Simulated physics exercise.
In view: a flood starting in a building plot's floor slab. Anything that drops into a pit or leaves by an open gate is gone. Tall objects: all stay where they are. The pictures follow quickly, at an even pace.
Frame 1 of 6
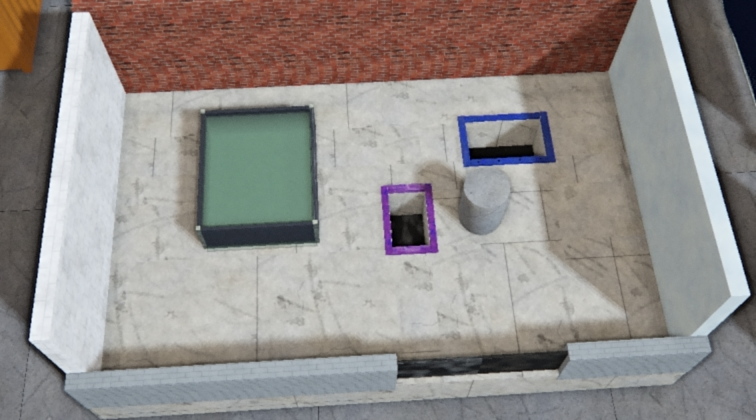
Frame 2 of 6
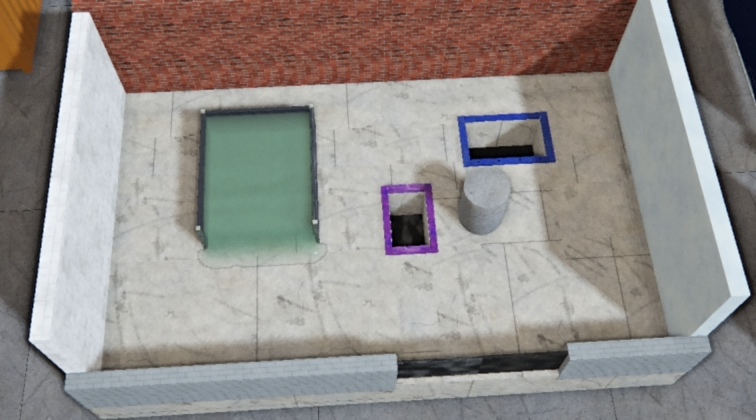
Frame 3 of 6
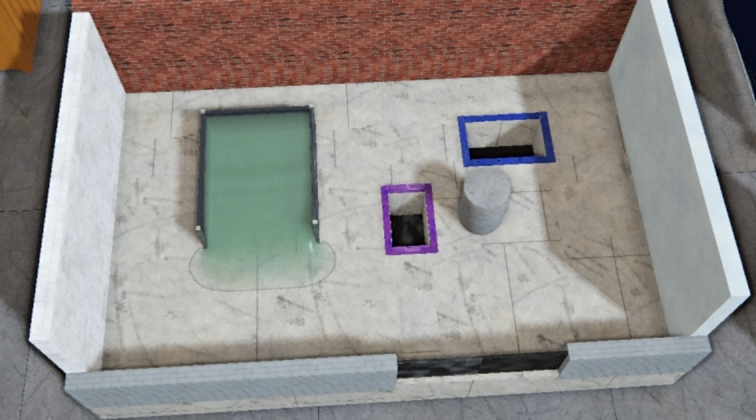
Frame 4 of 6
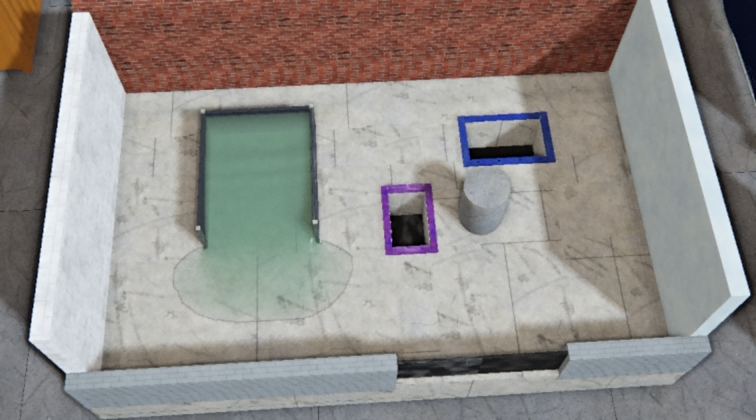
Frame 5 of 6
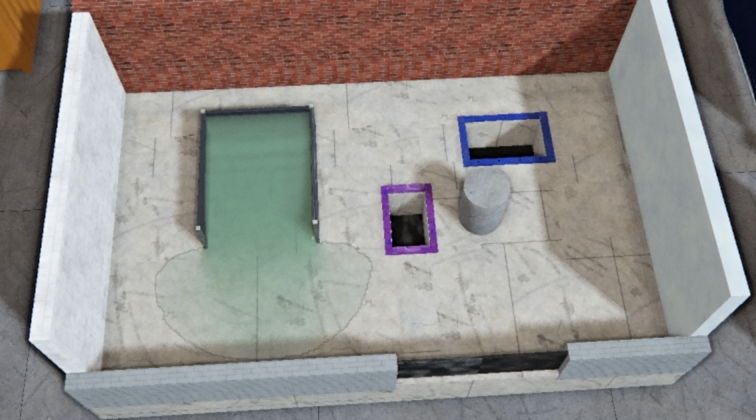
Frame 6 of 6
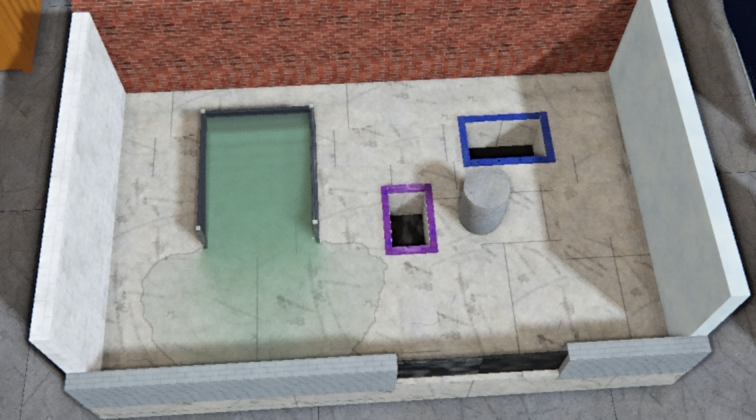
Green water pouring from the open near side of a dark-framed tank and spreading across a walled, pale floor slab.
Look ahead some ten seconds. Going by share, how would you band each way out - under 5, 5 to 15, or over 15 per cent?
Gate: Beneath five per cent, blue pit: Beneath five per cent, purple pit: Beneath five per cent.
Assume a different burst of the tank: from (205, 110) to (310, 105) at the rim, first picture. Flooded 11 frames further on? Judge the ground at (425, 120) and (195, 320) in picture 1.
Soaked, then unsoaked.
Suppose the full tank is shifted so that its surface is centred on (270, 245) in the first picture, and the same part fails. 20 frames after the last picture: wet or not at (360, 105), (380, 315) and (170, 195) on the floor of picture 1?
Well, first one stays dry, second one got wet, third one got wet.
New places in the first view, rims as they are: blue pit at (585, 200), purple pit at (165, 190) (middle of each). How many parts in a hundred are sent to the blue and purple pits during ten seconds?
Blue share 8%, purple share 8%.
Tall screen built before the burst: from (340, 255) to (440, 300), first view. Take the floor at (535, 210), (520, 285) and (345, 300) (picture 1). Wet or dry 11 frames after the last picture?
The first location is not reached, the second is not reached, and the third is soaked through.
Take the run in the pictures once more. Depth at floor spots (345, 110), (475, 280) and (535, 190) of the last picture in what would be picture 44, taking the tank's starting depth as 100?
Estimate: 4, 8, 2 %.
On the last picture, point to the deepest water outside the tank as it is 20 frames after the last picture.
My best guess is roughly (101, 386).
A moment on, water covers 25 % of the floor; the gate 0 %, the blue pit 0 %, the purple pit 0 %.
Next, water covers 25 % of the floor; the gate 0 %, the blue pit 0 %, the purple pit 0 %.
Then, water covers 55 % of the floor; the gate 0 %, the blue pit 0 %, the purple pit 0 %.
Later, water covers 75 % of the floor; the gate 0 %, the blue pit 0 %, the purple pit 0 %.
In the end, water covers 95 % of the floor; the gate 0 %, the blue pit 1 %, the purple pit 0 %.
